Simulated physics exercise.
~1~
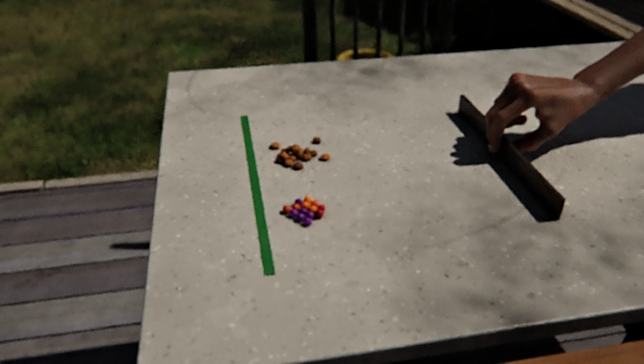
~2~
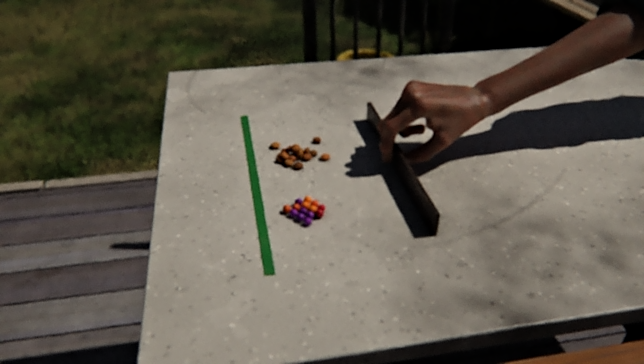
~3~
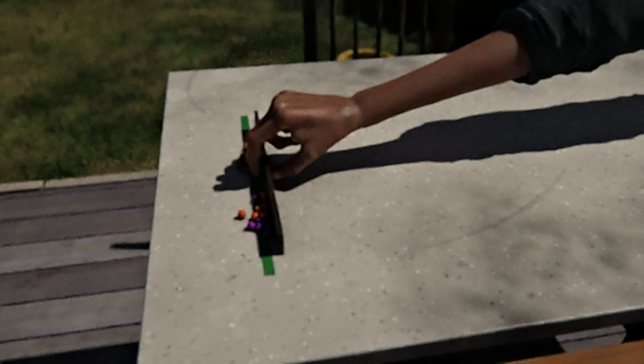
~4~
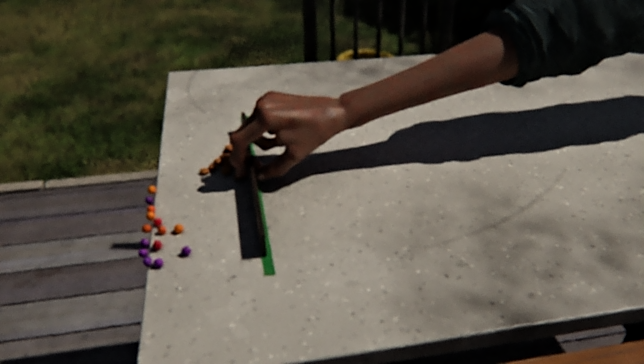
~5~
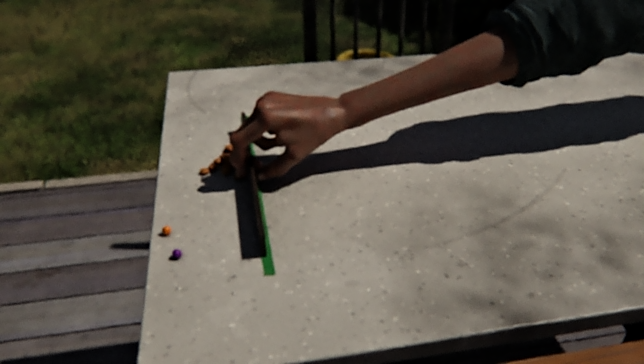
Outdoor tabletop, a hand sweeping a dark strip left to green tape, colourful balls mostly rolling off the edge, brown pieces staying.
